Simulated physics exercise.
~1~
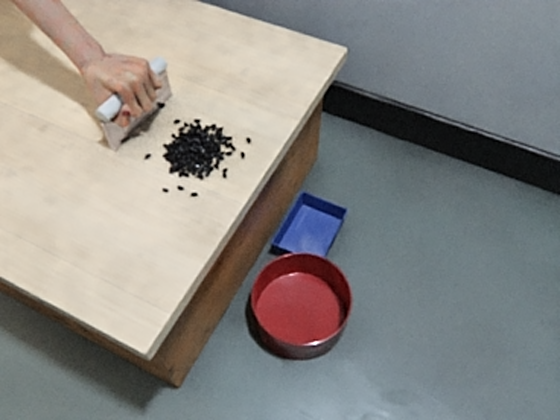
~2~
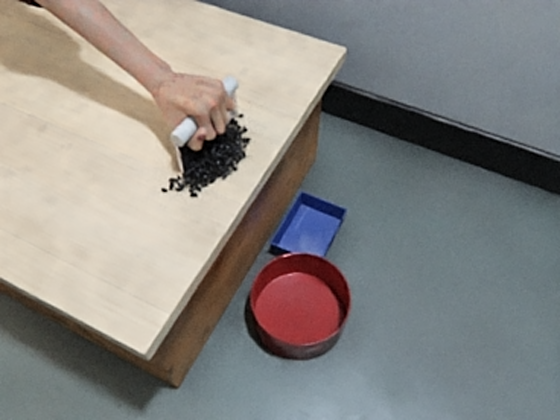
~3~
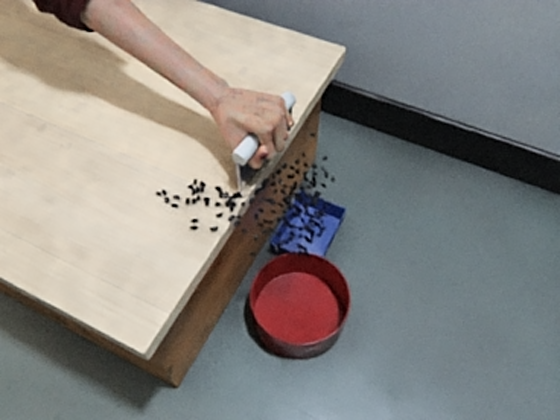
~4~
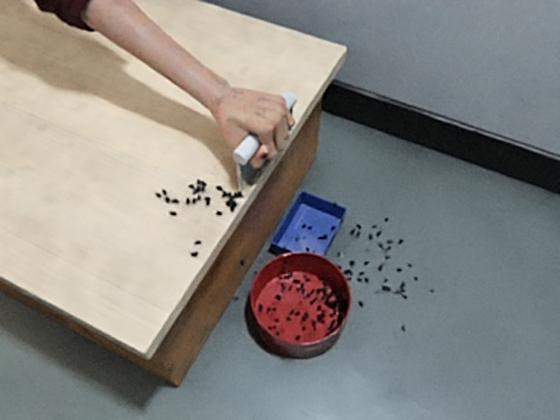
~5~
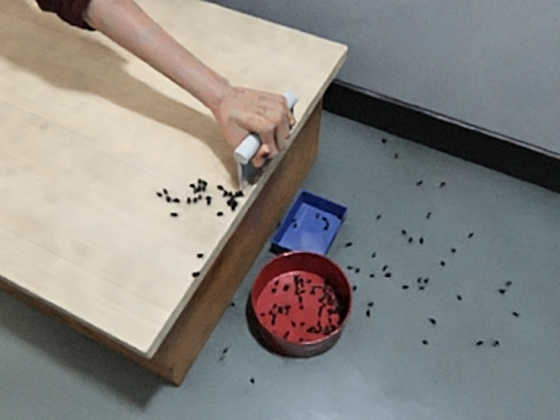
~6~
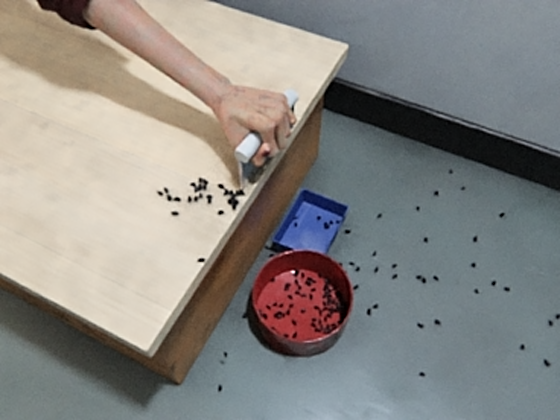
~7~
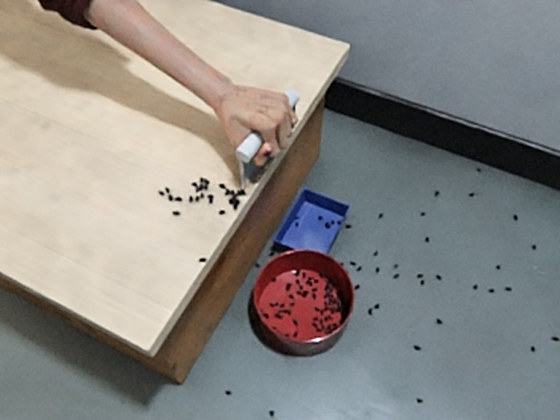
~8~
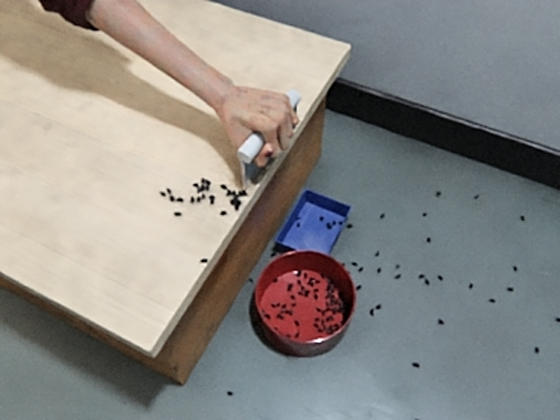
Hand with a scraper pushing black beans off a wooden table, many landing in a red pot, others scattering across the floor.
